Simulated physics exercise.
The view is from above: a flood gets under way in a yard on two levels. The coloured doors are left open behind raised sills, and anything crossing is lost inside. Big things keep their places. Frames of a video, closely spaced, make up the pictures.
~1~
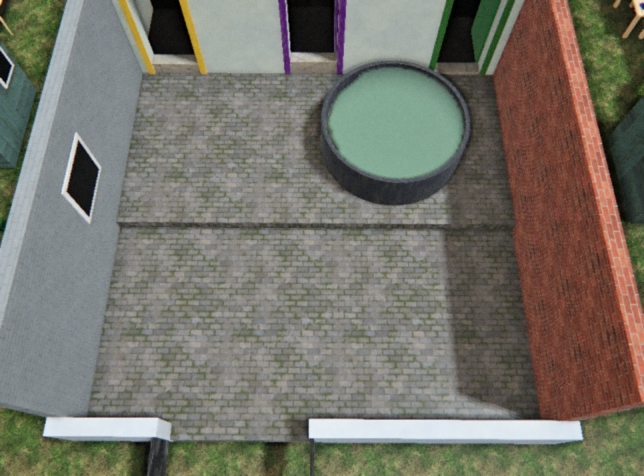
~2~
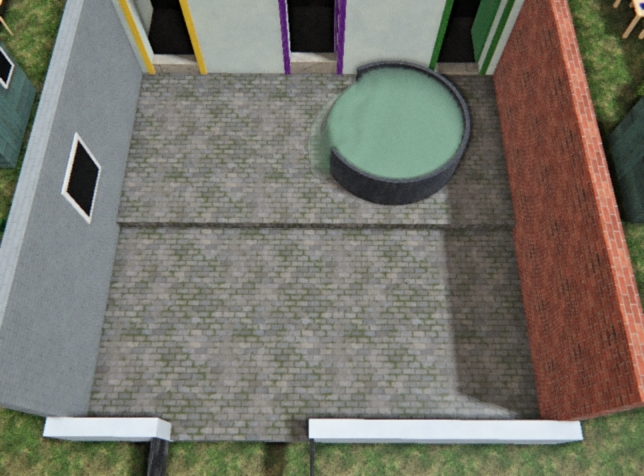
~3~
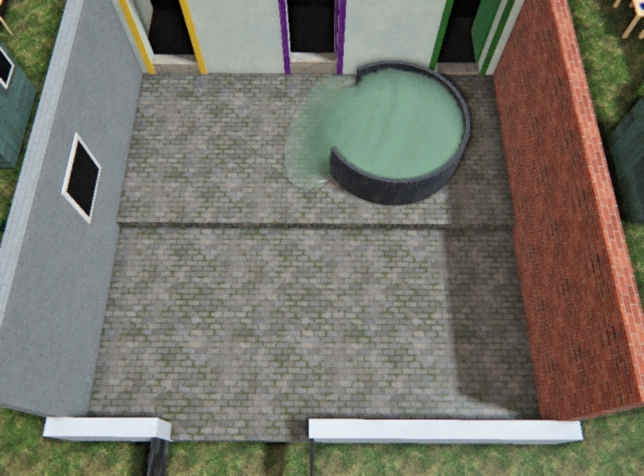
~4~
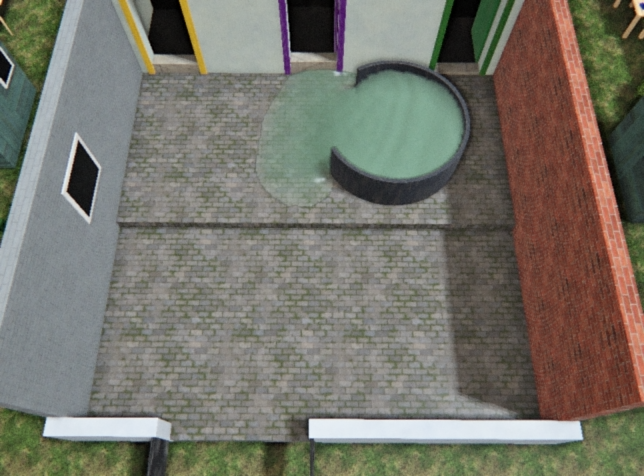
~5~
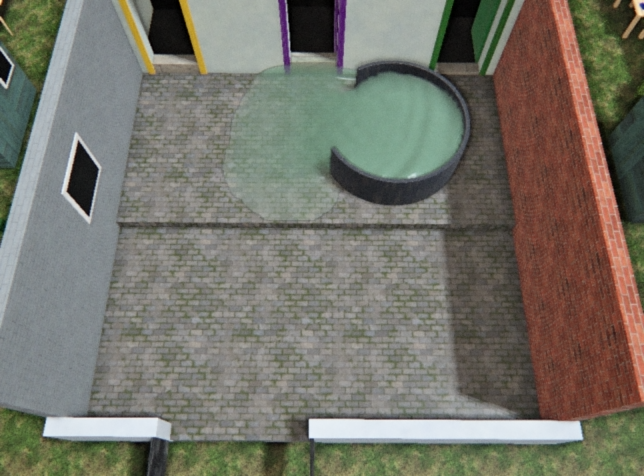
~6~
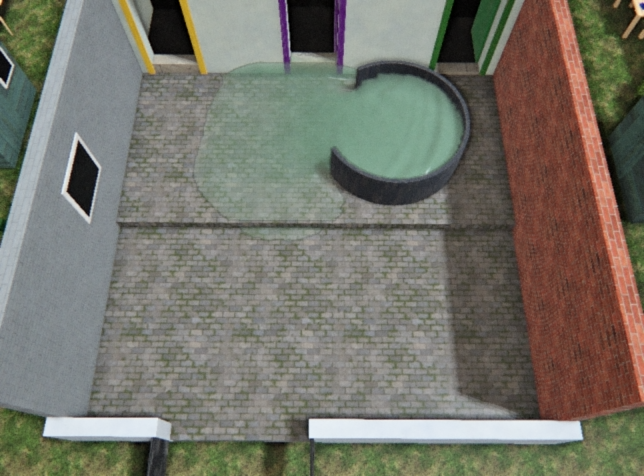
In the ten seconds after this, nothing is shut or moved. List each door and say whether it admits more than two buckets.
Green door - admits no more than two; purple door - admits no more than two; yellow door - admits more than two.
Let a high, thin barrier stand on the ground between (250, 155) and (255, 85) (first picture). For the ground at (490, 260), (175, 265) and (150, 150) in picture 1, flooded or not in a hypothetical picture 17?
Listed order: Spared, swamped, swamped.
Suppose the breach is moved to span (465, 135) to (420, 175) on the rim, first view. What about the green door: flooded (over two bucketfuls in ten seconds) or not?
I reckon the green door crosses the line.
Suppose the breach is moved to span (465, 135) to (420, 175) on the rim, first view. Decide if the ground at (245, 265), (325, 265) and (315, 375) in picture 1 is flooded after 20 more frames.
First kept bare, second kept bare, third soaked through.
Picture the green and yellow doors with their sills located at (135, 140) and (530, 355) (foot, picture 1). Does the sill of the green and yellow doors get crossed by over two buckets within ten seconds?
Result: Green goes past the limit, yellow remains beneath it.
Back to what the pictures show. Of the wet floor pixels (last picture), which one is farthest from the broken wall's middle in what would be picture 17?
Farthest reach: (103, 328).
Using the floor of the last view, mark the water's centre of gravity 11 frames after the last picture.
The water's middle lies around (279, 134).
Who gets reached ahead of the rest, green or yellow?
That's the yellow-painted one.
A moment on, water covers 35 % of the floor; the green door not reached, the purple door under two buckets in, the yellow door wet at the sill, nothing in.
Next, water covers 40 % of the floor; the green door wet at the sill, nothing in, the purple door under two buckets in, the yellow door under two buckets in.
Then, water covers 45 % of the floor; the green door wet at the sill, nothing in, the purple door under two buckets in, the yellow door over two buckets in.
Later, water covers 75 % of the floor; the green door wet at the sill, nothing in, the purple door under two buckets in, the yellow door far over two buckets in.
In the end, water covers 90 % of the floor; the green door wet at the sill, nothing in, the purple door under two buckets in, the yellow door far over two buckets in.
